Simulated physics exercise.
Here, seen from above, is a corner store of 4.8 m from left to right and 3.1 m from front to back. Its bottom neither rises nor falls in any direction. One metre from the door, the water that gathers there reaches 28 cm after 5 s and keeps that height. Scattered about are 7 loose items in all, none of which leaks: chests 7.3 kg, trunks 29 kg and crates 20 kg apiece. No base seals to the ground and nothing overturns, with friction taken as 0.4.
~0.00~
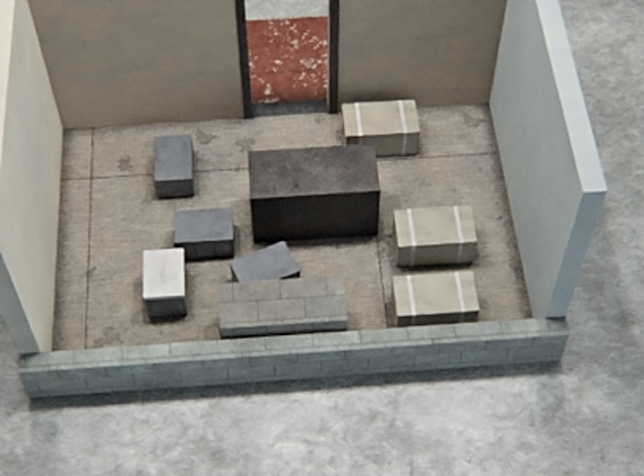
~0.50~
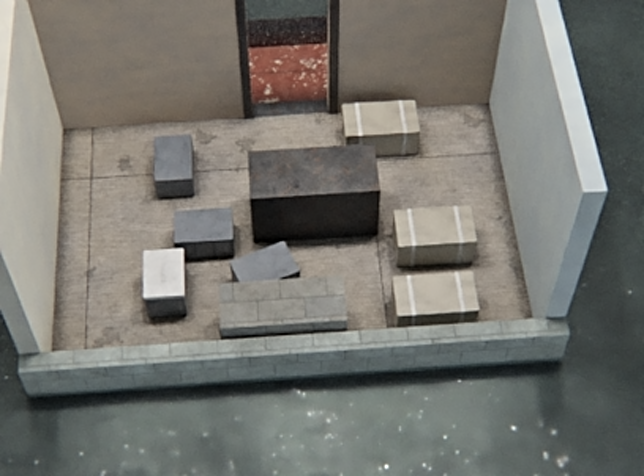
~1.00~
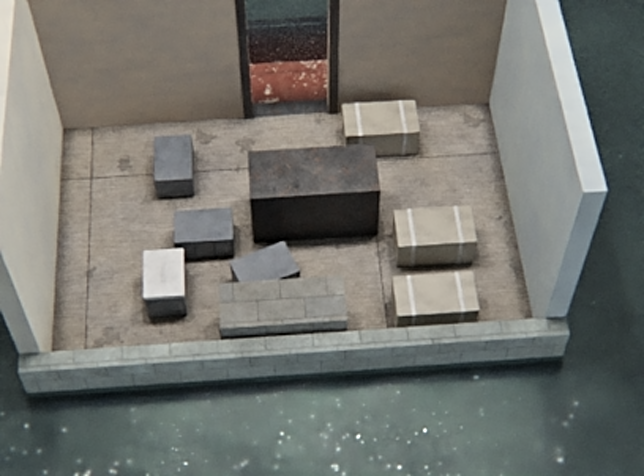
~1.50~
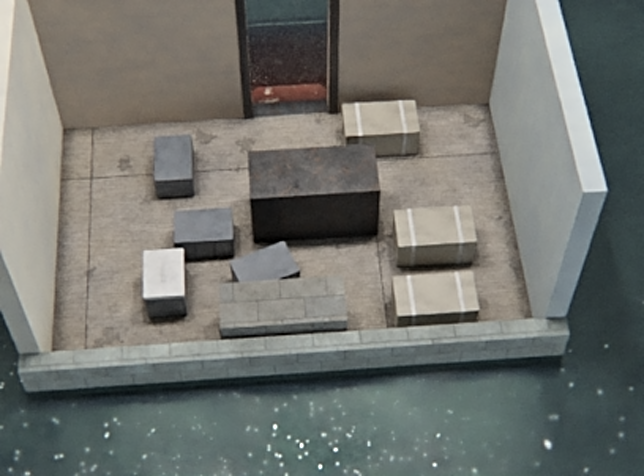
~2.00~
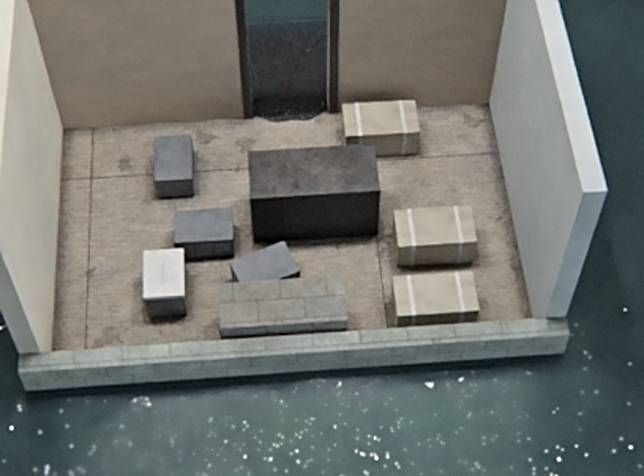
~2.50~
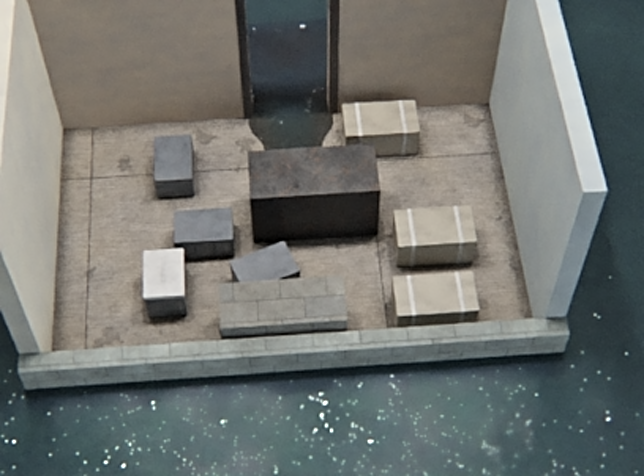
The clip shows a walled room of dark, grey and tan blocks, seen from above, as dark speckled water covers the ground outside and the red patch beyond the doorway, then spreads slightly inside; the blocks stay still.
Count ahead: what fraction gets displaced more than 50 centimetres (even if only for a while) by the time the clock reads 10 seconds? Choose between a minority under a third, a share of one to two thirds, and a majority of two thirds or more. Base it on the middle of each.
A minority under a third.
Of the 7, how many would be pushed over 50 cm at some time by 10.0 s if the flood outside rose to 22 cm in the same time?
Count: 0.
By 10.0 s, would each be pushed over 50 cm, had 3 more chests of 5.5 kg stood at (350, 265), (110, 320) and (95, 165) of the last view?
Order as asked - falls below the limit, exceeds the limit, falls below the limit.
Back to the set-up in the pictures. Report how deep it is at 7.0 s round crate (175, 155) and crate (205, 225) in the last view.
I'd estimate 5 cm for the first and 4 cm for the second.
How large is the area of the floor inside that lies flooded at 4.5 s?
Around 4.5 m2 of it.
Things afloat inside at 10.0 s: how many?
Total: 4.
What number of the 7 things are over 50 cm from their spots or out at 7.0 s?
1 in all.
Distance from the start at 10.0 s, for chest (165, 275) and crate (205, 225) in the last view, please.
10 cm, 10 cm.
After 3.5 s 0 of 7 are over 50 cm from their spots; 0 afloat.
After 4.5 s 0 of 7 are over 50 cm from their spots; 0 afloat.
After 7.0 s 1 of 7 are over 50 cm from their spots; 1 afloat.
After 10.0 s 1 of 7 are over 50 cm from their spots, and 1 have been at some point; 4 afloat.
